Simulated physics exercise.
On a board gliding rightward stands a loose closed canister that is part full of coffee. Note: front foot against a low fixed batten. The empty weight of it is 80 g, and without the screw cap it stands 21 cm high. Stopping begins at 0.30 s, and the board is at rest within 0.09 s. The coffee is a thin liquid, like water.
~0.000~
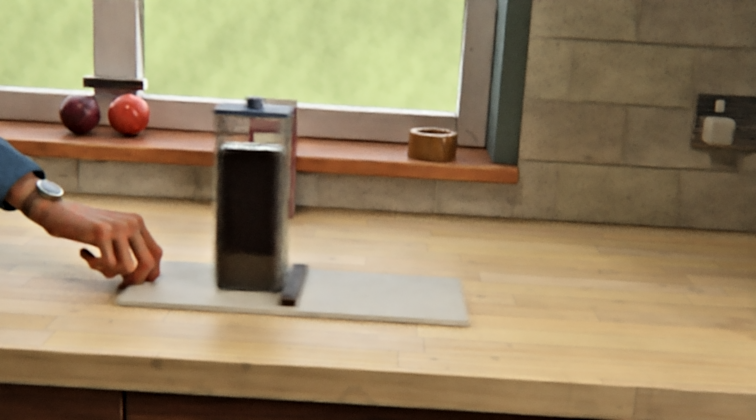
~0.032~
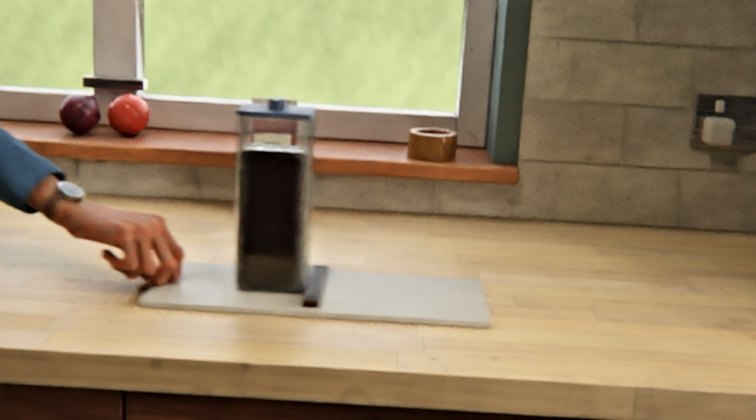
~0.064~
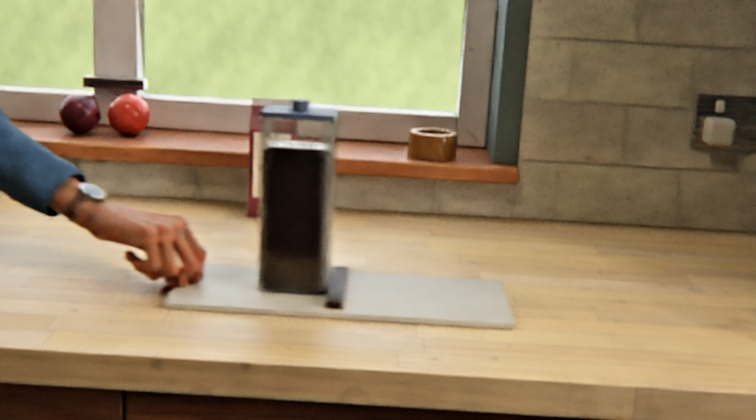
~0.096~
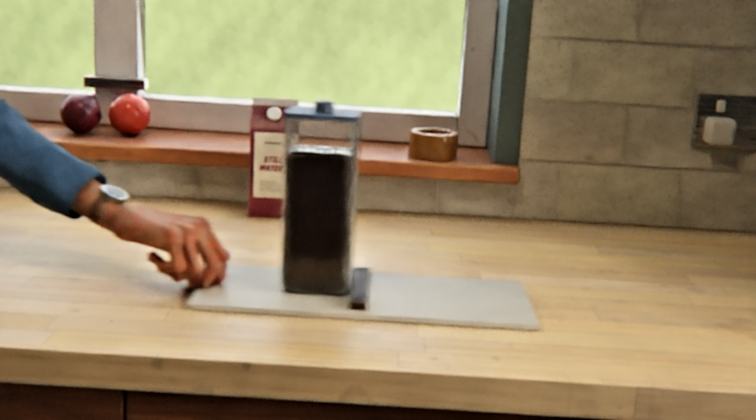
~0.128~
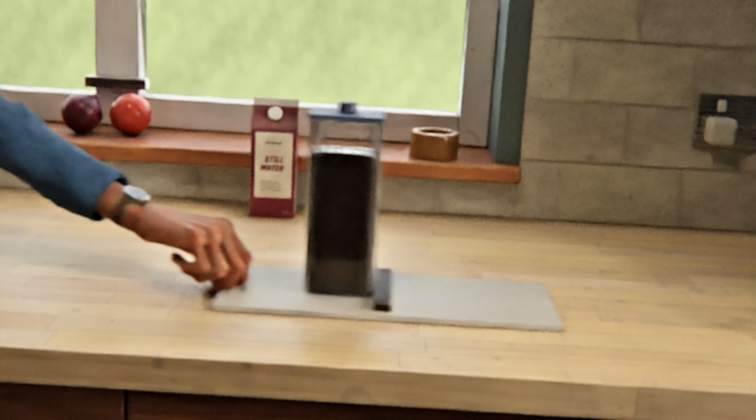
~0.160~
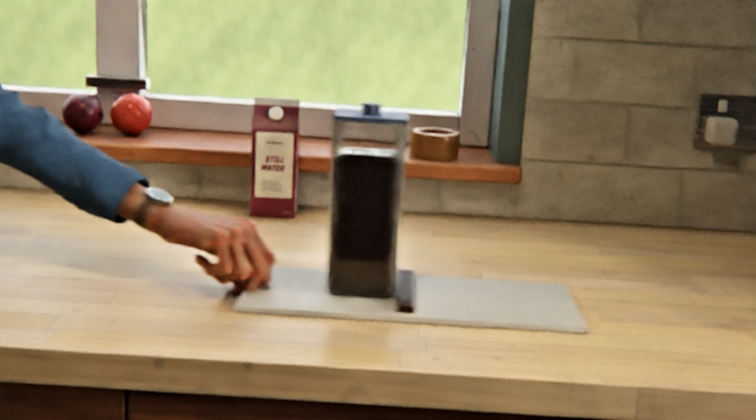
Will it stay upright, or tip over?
It tips over.
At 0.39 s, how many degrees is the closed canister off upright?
About 10°.
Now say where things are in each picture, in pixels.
In the first frame, 0.0 cm from the start; closed canister, level (222, 146) left, (288, 149) right, rim (289, 118).
In the second frame, 2.7 cm from the start; closed canister, level (244, 147) left, (310, 151) right.
In the third frame, 5.3 cm from the start; closed canister, level (266, 144) left, (333, 148) right.
In the fourth frame, 8.0 cm from the start; closed canister, level (289, 148) left, (355, 152) right.
In the fifth frame, 10.6 cm from the start; closed canister, level (313, 148) left, (379, 152) right.
In the sixth frame, 13.3 cm from the start; closed canister, level (336, 150) left, (402, 154) right.
By 0.39 s the board moves at 0.00 m/s; the closed canister leans 9°.
By 0.51 s the closed canister leans 30°.
By 0.67 s the closed canister lies on its side.
By 0.89 s the closed canister lies on its side.
At rest the closed canister lies on its side.
